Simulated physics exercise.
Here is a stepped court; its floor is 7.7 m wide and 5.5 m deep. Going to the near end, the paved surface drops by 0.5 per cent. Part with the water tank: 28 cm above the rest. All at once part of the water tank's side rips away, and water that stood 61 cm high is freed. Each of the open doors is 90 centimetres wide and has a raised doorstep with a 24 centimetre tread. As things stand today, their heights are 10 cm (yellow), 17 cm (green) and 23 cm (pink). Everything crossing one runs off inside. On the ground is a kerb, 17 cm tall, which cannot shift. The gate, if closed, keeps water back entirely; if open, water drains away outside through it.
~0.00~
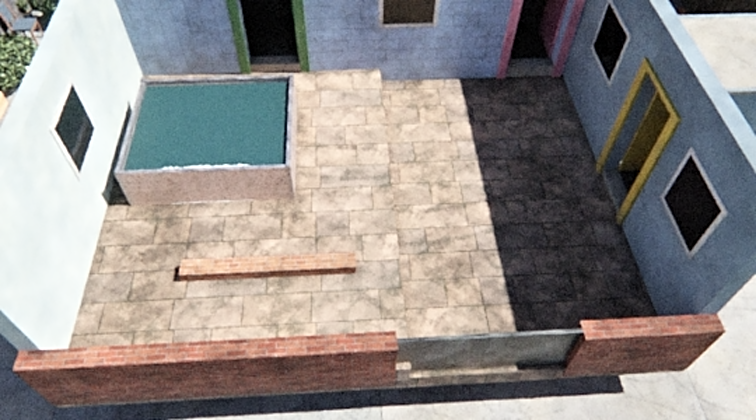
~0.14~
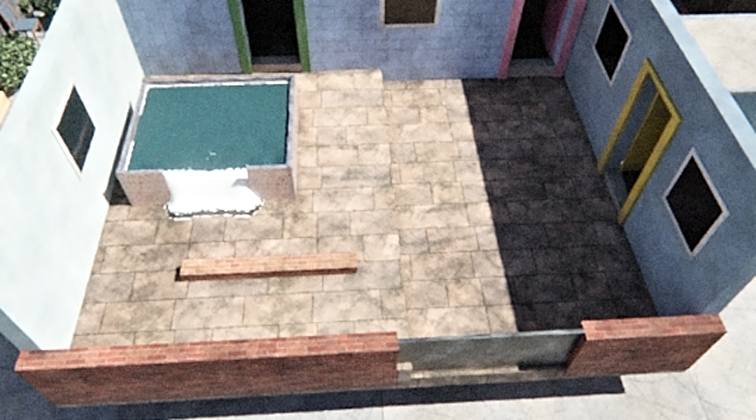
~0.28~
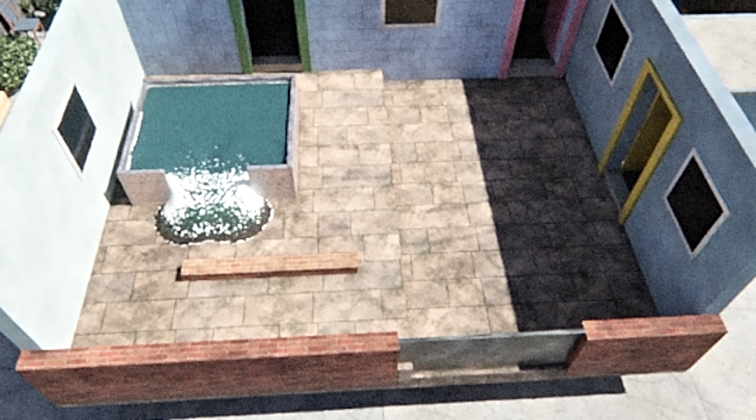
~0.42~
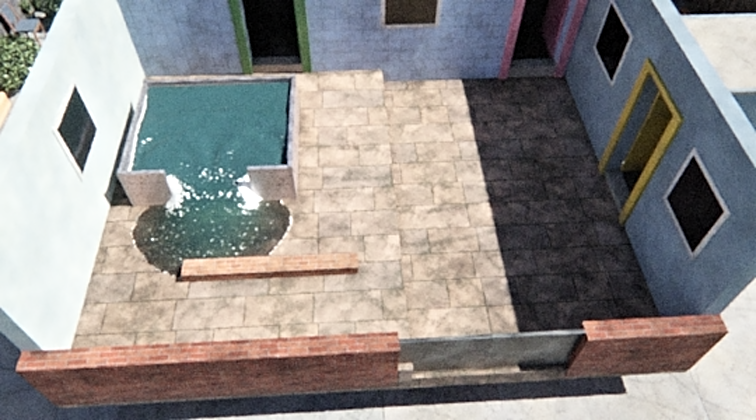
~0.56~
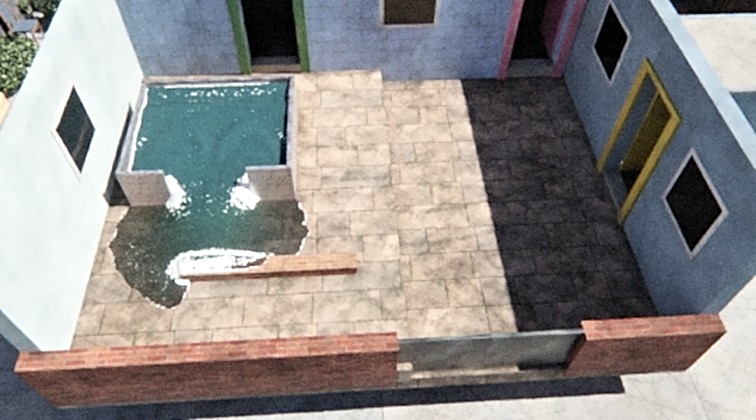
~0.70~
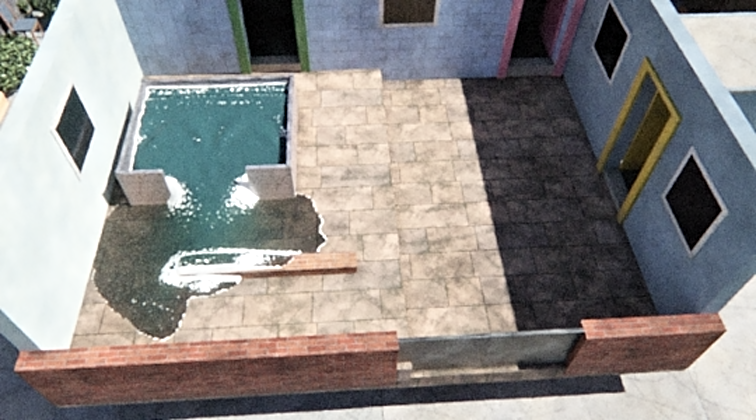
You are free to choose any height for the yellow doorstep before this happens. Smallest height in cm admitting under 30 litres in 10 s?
Roughly 7.5 centimetres.
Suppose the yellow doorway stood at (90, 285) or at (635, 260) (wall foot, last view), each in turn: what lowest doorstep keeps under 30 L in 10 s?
Minimums: About 20 cm and 10.5 cm.
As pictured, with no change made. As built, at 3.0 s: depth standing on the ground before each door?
Before yellow it's 0 cm, before green 0 cm, before pink 0 cm.
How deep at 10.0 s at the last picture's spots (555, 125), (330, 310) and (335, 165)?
Going through the spots in order gives 8, 5 and 1 centimetres.
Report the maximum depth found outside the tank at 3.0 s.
About 28 cm.
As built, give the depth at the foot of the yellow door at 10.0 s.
Depth: Near 8.5 cm.
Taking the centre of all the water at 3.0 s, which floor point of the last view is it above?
I'd put it close to (234, 224).
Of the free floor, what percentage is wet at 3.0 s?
About 50 per cent.
After 1.4 s water covers 20 % of the floor, deepest (45 cm) near (65, 369); it has not reached the yellow door.
After 3.0 s water covers 50 % of the floor, deepest (28 cm) near (65, 369); it has not reached the yellow door.
After 10.0 s water covers 95 % of the floor, deepest (18 cm) near (386, 84); 9 cm at the yellow door, 9 litres in over its 10 cm doorstep.
At the yellow door as built, the water arrived by 3.5 s and peaked near 13 cm at 5.8 s.
With a doorstep of 6.5 cm, 43 litres would have come in within the 10 s; with 8.5 cm, 19 litres. So under 30 litres takes about 7.5 cm.
